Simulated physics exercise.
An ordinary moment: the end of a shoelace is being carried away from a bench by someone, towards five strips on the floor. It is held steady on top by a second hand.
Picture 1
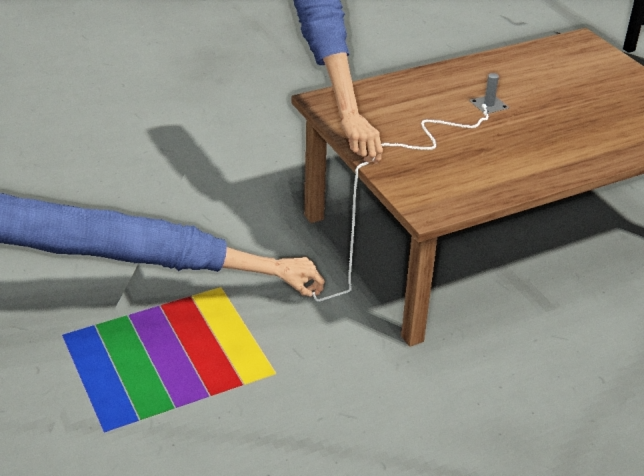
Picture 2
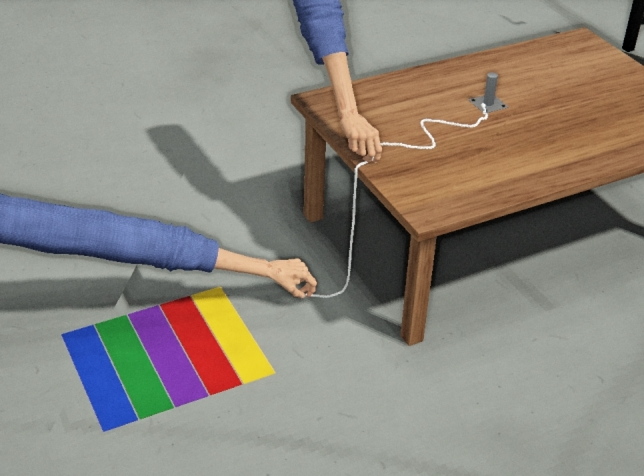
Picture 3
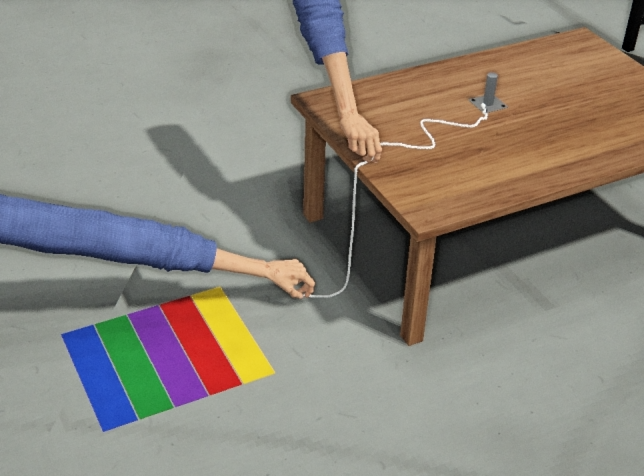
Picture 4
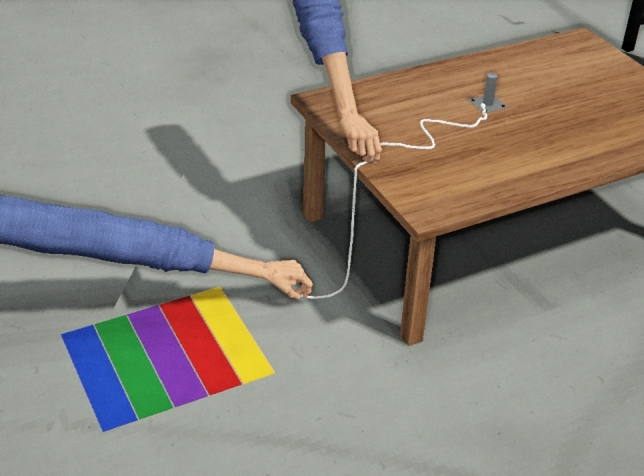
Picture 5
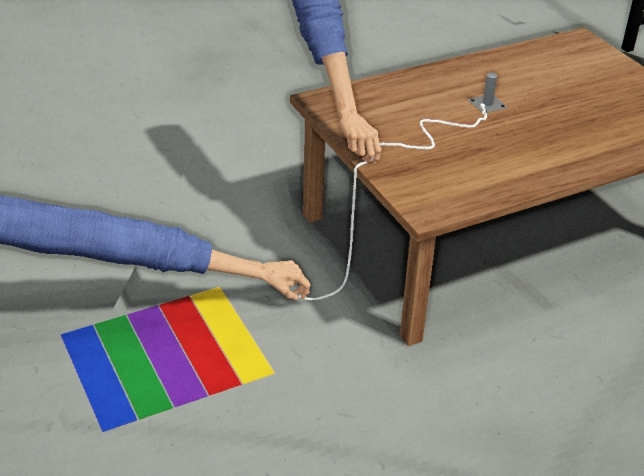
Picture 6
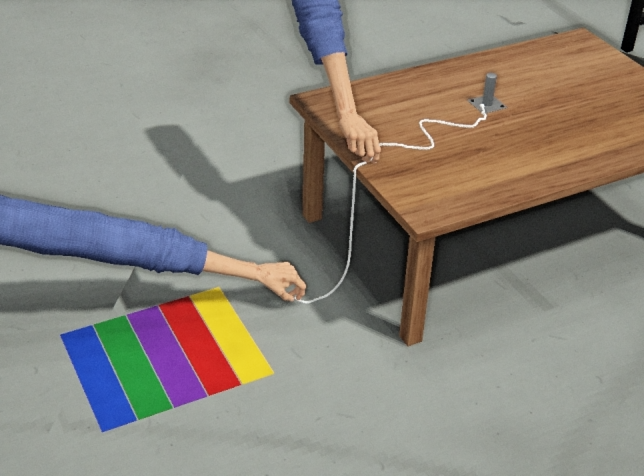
The clip shows one hand holding a white cord at the edge of a wooden table while another, lower hand draws its end slightly left, near blue, green, purple, red and yellow strips on the floor.
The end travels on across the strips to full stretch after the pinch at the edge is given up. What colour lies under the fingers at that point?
Green.
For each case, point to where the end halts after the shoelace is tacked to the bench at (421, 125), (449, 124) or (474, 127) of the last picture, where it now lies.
Results: (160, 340); (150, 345); (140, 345).
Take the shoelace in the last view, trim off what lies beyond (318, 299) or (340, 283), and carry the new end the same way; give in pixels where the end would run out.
The pixels are (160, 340) and (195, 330), in that order.
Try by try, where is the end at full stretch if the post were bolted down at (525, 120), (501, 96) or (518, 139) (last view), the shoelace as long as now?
One per try, in order: (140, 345), (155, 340), (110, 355).
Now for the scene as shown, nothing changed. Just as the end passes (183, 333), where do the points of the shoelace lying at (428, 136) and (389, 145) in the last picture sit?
One is near (389, 148), the other near (344, 179).
Early on, end near (183, 333); over red.
Midway, end near (144, 345); over green.
At the end of the slack, end near (122, 352); over green. The green one.
